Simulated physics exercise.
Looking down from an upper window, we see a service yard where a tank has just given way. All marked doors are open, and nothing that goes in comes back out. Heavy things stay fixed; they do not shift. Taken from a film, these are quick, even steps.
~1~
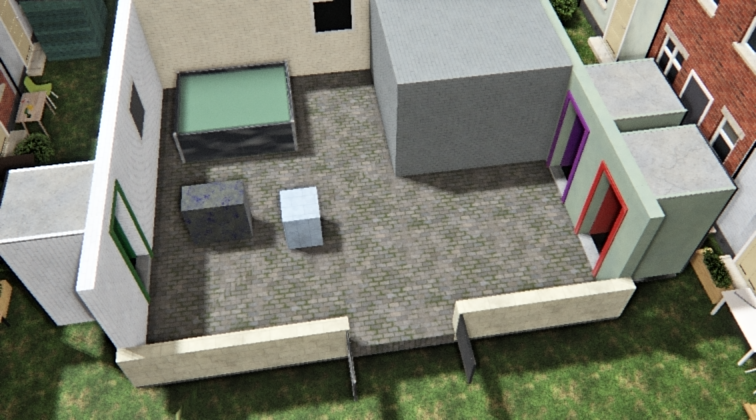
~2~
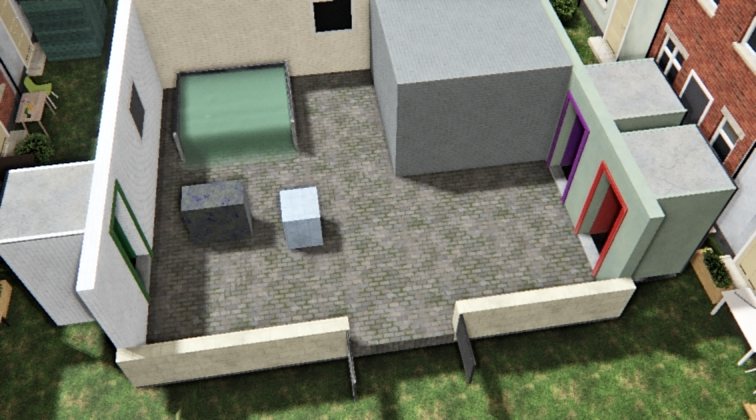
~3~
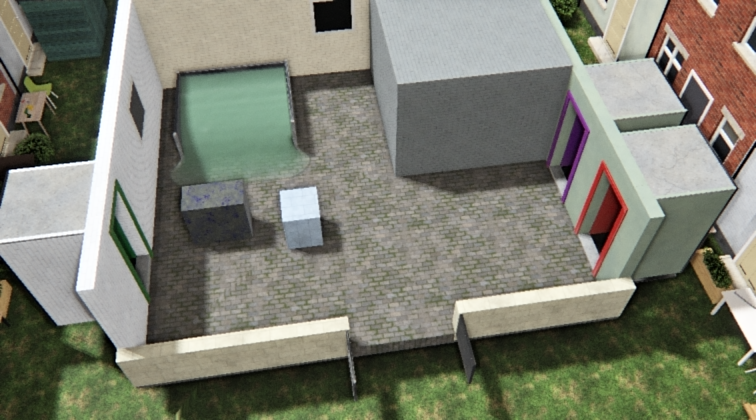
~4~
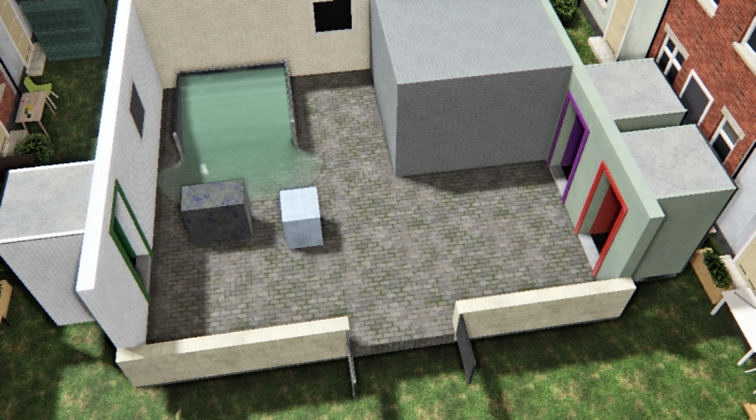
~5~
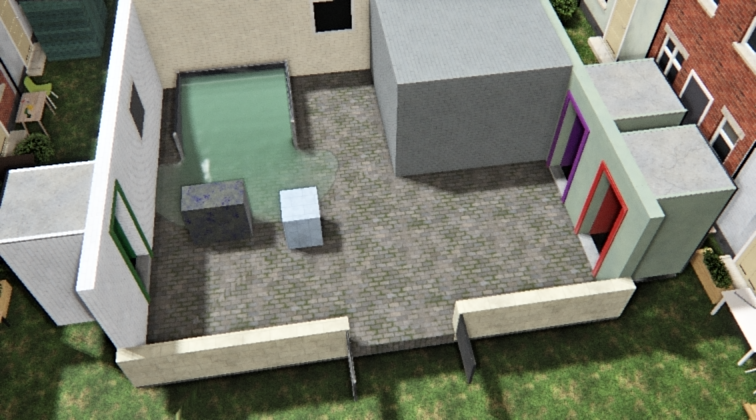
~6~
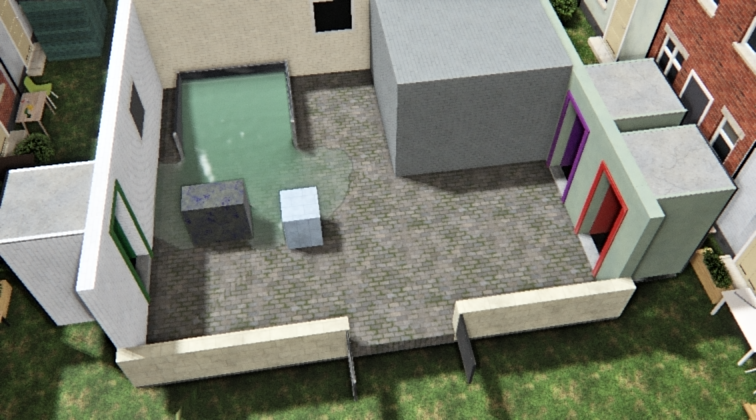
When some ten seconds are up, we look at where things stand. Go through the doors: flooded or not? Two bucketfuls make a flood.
Purple door: Flooded. Green door: Not flooded. Red door: Flooded.
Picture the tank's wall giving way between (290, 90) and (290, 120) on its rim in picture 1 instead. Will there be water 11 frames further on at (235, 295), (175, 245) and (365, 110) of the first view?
Taken one by one: Unaffected, then unaffected, then sodden.
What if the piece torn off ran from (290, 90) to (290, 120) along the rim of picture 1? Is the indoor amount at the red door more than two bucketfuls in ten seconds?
Note: Red door admits more.
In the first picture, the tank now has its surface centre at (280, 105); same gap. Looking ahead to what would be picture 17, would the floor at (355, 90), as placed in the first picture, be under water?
Result at that place: Not reached.
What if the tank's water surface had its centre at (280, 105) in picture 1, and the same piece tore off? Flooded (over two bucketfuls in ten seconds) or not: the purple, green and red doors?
Result per door: Purple gets past it; green does not reach it; red gets past it.
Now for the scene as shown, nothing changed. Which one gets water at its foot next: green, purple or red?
The green one.
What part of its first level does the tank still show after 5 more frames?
My figure is about 46 in a hundred.
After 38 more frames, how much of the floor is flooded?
It comes to 95 per cent.
A moment on, water covers 30 % of the floor; the purple door not reached, the green door wet at the sill, nothing in, the red door not reached.
Next, water covers 50 % of the floor; the purple door not reached, the green door wet at the sill, nothing in, the red door not reached.
Then, water covers 80 % of the floor; the purple door wet at the sill, nothing in, the green door wet at the sill, nothing in, the red door under two buckets in.
Later, water covers 95 % of the floor; the purple door far over two buckets in, the green door wet at the sill, nothing in, the red door far over two buckets in.
In the end, water covers 100 % of the floor; the purple door far over two buckets in, the green door wet at the sill, nothing in, the red door far over two buckets in.
